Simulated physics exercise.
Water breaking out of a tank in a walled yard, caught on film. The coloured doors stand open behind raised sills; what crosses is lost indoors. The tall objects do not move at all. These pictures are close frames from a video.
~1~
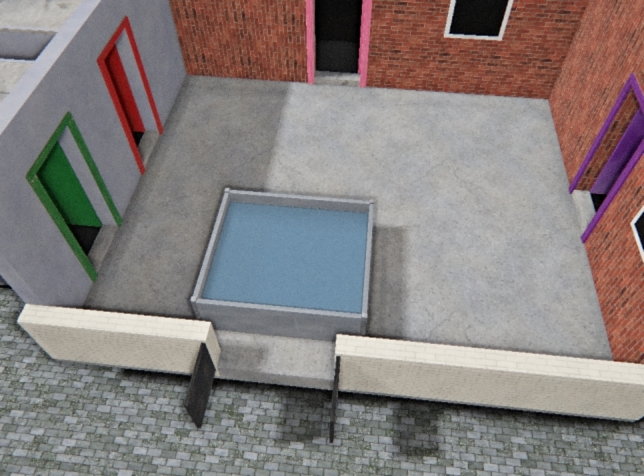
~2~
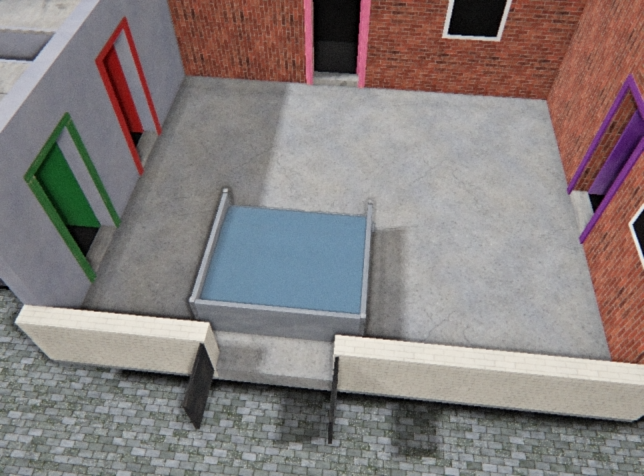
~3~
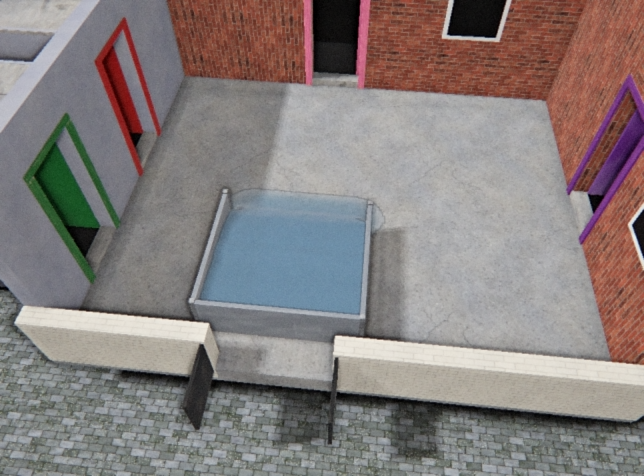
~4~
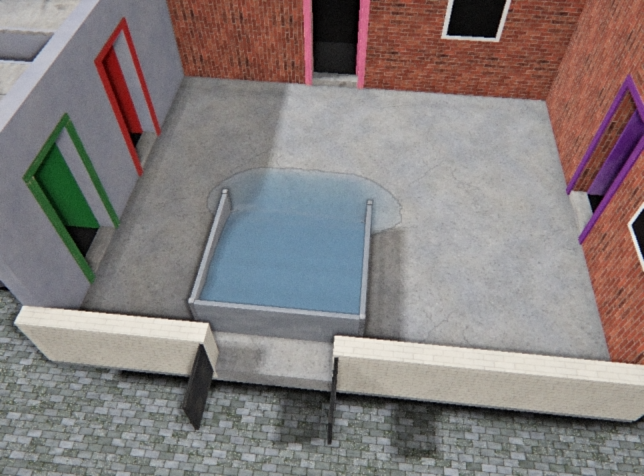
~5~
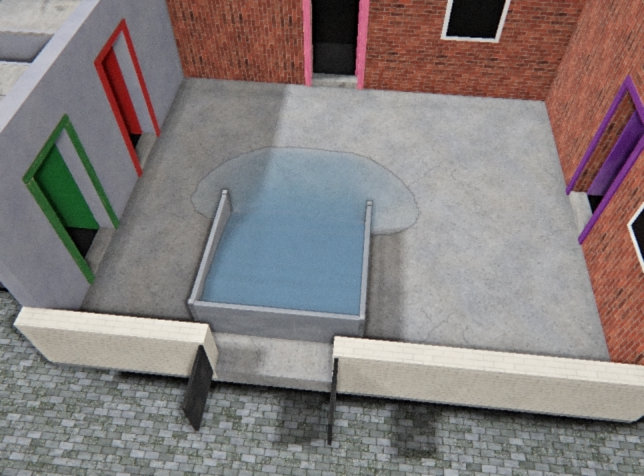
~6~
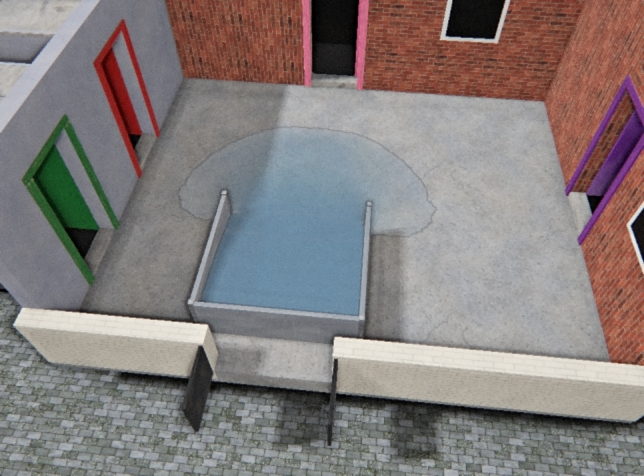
In a walled yard, a tank's far side opens and water spreads across the floor.
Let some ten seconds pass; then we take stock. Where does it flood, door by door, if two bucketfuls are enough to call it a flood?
At the pink door it floods; at the purple door it does not flood; at the green door it does not flood; at the red door it does not flood.
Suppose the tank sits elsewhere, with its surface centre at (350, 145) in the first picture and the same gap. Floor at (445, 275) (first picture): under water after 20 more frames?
Spared.
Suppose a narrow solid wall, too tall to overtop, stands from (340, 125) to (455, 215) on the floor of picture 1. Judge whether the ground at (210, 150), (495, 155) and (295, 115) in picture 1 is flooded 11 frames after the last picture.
In turn: Awash, no water, flooded.
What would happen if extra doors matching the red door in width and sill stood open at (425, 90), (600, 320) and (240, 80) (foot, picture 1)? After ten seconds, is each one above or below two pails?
In order: Exceeds it, falls short, exceeds it.
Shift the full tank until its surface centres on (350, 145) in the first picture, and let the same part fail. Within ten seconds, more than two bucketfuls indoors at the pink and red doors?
I'd say the pink door runs past the limit and the red door remains below.
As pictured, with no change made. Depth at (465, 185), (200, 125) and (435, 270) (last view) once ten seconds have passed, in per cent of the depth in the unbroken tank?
At the three places, in the order asked: Around 8, 4 and 2 per cent.
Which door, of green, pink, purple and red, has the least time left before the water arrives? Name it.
Call: The one in pink.
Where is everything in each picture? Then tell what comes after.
The first frame shows still water in the tank at (290, 251).
In the second frame, water pours out on the tank's far side and has run to (371, 230).
In the third frame, the front is at (376, 213), out from the gap on the tank's far side.
In the fourth frame, the front is at (384, 194), out from the gap on the tank's far side.
In the fifth frame, water pours out on the tank's far side and has run to (385, 172).
In the sixth frame, the front is at (362, 140), out from the gap on the tank's far side.
A moment on, water covers 40 % of the floor; the pink door under two buckets in, the purple door not reached, the green door not reached, the red door not reached.
Next, water covers 50 % of the floor; the pink door over two buckets in, the purple door not reached, the green door not reached, the red door wet at the sill, nothing in.
Then, water covers 55 % of the floor; the pink door far over two buckets in, the purple door not reached, the green door not reached, the red door wet at the sill, nothing in.
Later, water covers 85 % of the floor; the pink door far over two buckets in, the purple door wet at the sill, nothing in, the green door wet at the sill, nothing in, the red door under two buckets in.
In the end, water covers 100 % of the floor; the pink door far over two buckets in, the purple door wet at the sill, nothing in, the green door under two buckets in, the red door under two buckets in.
